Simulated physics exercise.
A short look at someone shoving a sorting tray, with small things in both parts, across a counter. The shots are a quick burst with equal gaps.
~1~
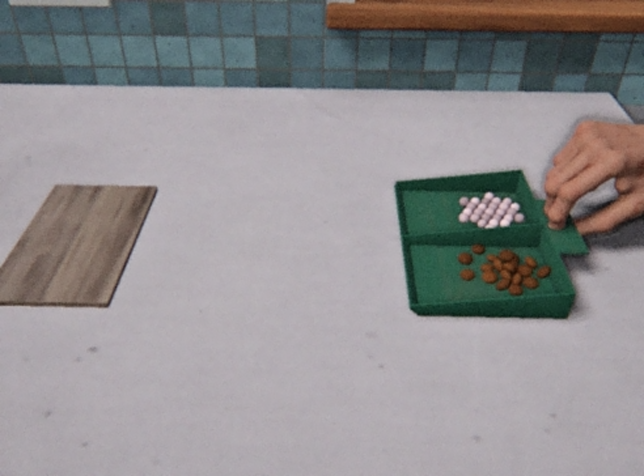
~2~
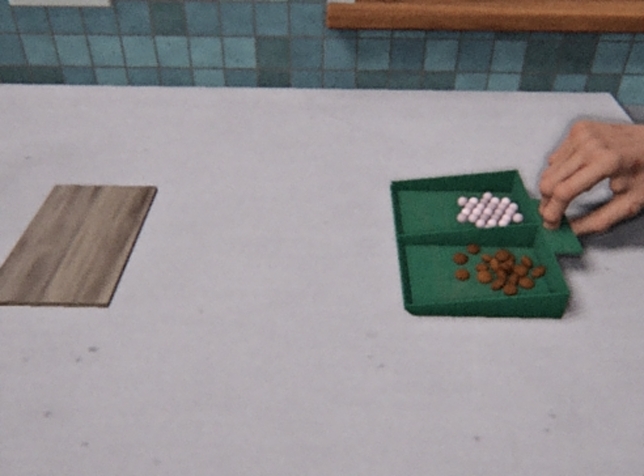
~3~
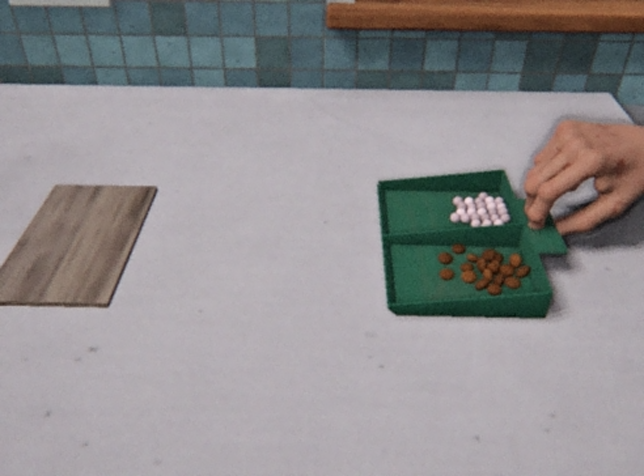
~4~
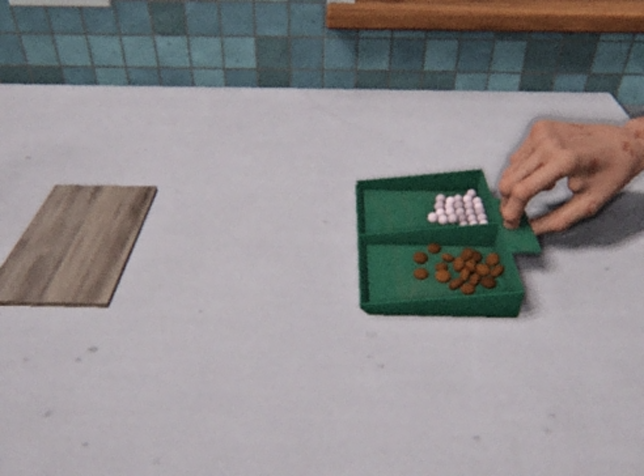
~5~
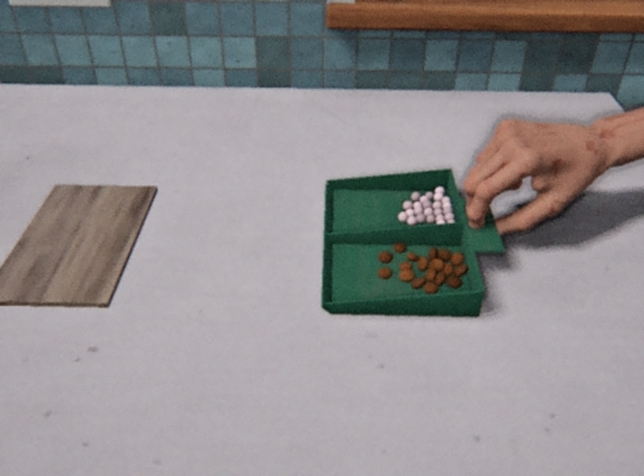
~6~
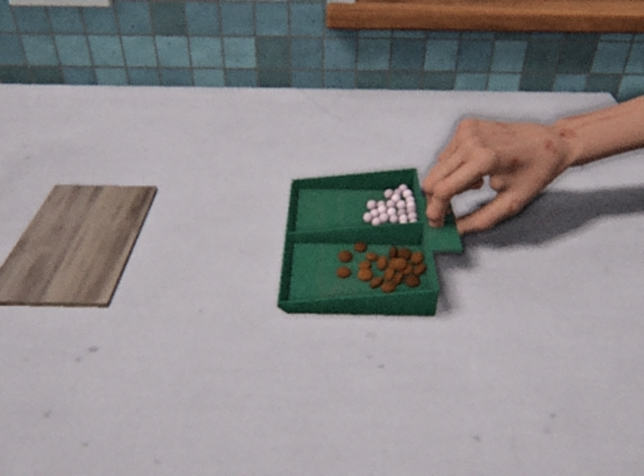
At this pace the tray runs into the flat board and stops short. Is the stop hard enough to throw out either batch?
The near batch keeps within its part and the far batch throws some past the low edge.
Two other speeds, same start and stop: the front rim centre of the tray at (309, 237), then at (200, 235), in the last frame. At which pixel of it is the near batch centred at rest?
Around (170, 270) in the first try, (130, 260) in the second.
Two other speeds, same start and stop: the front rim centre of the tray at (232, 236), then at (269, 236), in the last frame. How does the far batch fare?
One: It partly spills out. Two: It sends some over the front rim.
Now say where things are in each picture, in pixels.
Front rim (402, 239), at rest; flat board (62, 267); near batch (499, 266), a few bits of dog kibble; far batch (490, 213), some sugar pearls, in the first frame.
Front rim (397, 239), hardly any of the way covered; far batch (488, 213), in the second frame.
Front rim (382, 238), about a tenth of the way covered; near batch (494, 268), in the third frame.
Front rim (358, 238), roughly a quarter of the way covered; far batch (460, 213), in the fourth frame.
Front rim (324, 237), roughly a quarter of the way covered; near batch (434, 267), in the fifth frame.
Front rim (286, 237), roughly half of the way covered; flat board (62, 267); near batch (394, 266); far batch (402, 213), in the sixth frame.
Then, 0.11 s later than the last frame, tray still sliding, front rim near (209, 235); near batch all inside; far batch all inside.
Then, 0.32 s later than the last frame, tray stopped at the flat board; near batch all inside, moved towards the front rim; far batch all inside, moved towards the front rim.
Then, 0.53 s later than the last frame, tray stopped at the flat board; near batch all inside, moved towards the front rim; far batch roughly half out of the tray.
When it is over, tray stopped at the flat board; near batch all inside, moved towards the front rim; far batch roughly half out of the tray.
